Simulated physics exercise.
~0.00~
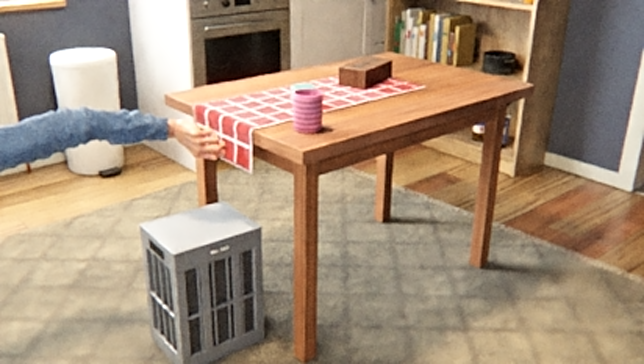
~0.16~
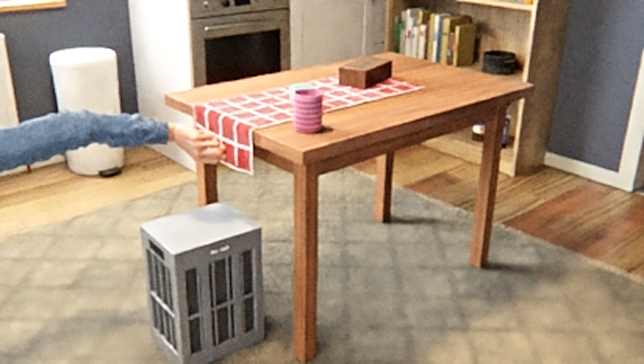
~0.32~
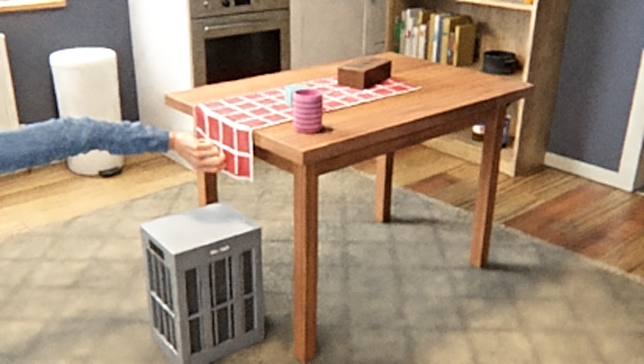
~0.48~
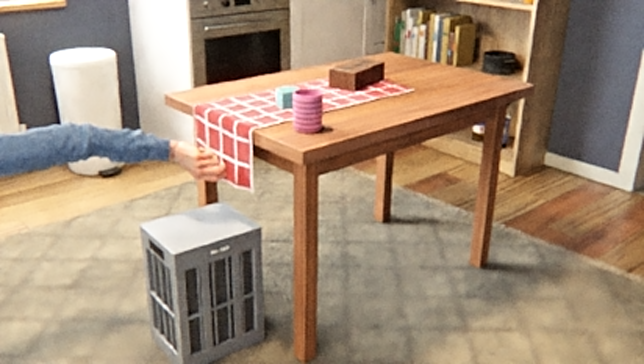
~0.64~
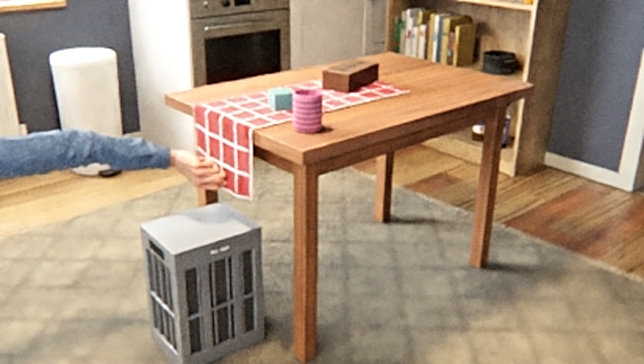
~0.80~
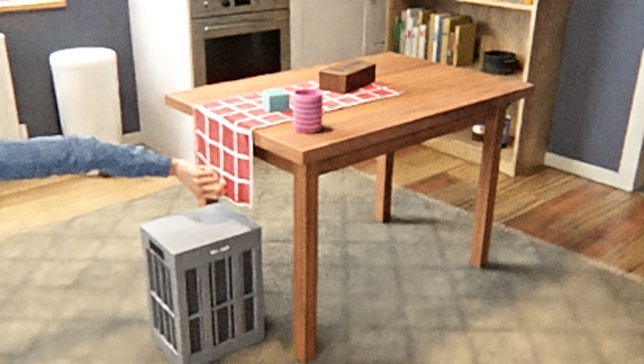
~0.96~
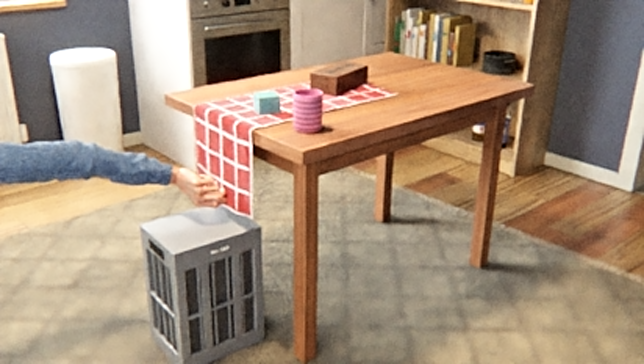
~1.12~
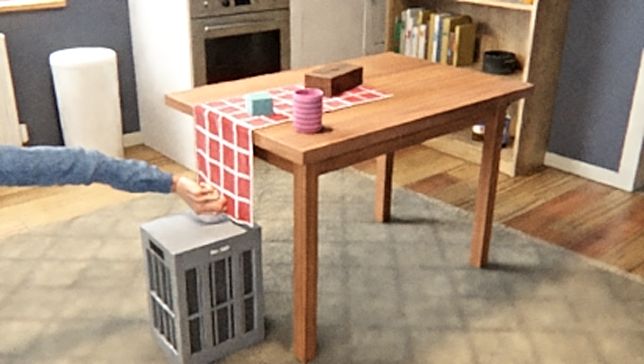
Hand drawing a red checked cloth down over a table's edge to a grey crate, turquoise block and brick riding along, mug staying put.
